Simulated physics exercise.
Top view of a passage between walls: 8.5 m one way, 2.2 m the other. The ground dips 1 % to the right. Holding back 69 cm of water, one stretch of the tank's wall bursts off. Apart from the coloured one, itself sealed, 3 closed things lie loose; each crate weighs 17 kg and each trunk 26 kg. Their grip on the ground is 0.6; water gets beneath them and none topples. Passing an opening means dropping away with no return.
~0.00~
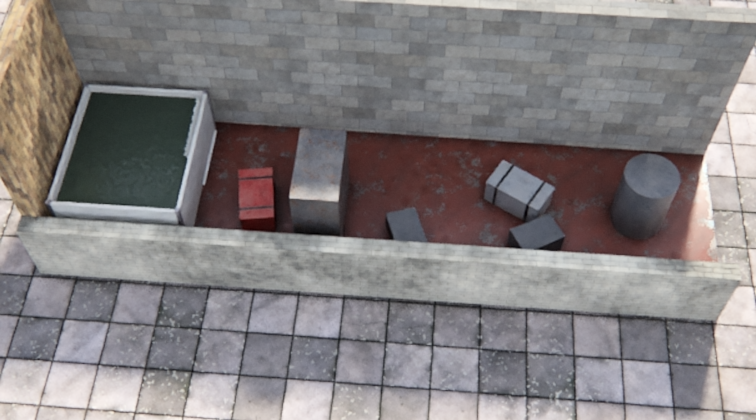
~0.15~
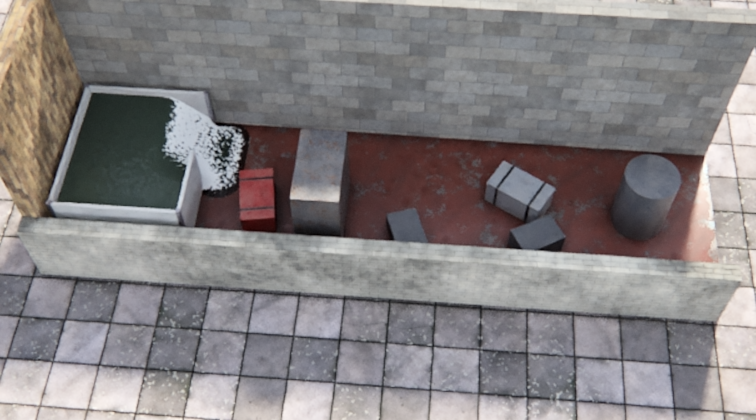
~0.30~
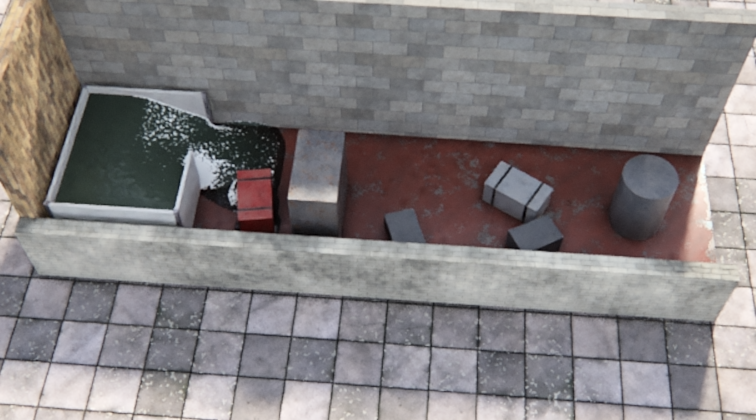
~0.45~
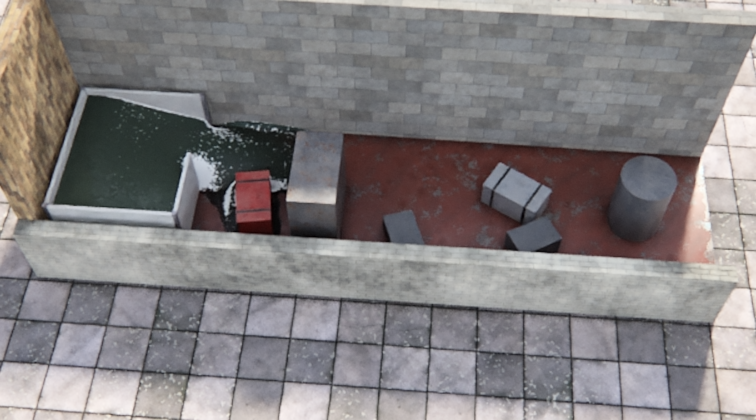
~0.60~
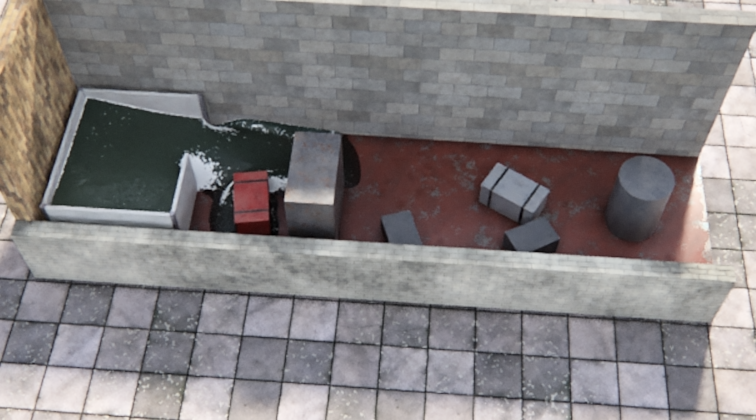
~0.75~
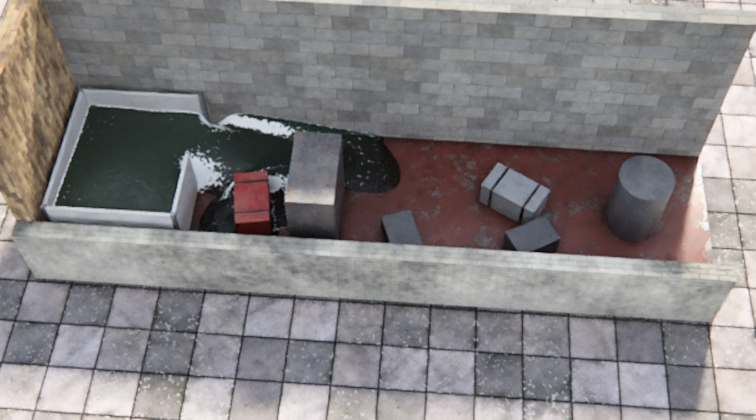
In the video, part of a tank's wall gives way and dark, foaming water pours out to the right, spreading around a red trunk and past a tall gray block across the reddish floor, while the trunk barely moves.
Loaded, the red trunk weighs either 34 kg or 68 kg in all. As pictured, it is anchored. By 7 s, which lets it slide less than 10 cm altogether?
Honestly, only the heavy one would manage.
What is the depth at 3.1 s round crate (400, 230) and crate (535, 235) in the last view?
Depths: Near 5 cm, then near 12 cm.
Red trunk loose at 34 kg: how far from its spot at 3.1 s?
It would be some 40 cm from its spot.
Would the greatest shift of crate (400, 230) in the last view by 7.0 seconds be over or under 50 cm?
Result - not that far.
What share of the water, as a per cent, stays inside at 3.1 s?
About 90 in a hundred parts of the water.
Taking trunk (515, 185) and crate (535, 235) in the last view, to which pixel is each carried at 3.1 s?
They should sit about (614, 232) and (576, 254) in the last view.
After 1.4 s the red trunk would be 24 cm from its start with 34 kg and 0 cm from its start with 68 kg; 8 cm of water round it then.
After 3.1 s the red trunk would be 39 cm from its start with 34 kg and 0 cm from its start with 68 kg; 8 cm of water round it then.
After 4.9 s the red trunk would be 23 cm from its start with 34 kg and 0 cm from its start with 68 kg; 7 cm of water round it then.
After 7.0 s the red trunk would be 16 cm from its start with 34 kg and 0 cm from its start with 68 kg; 5 cm of water round it then.
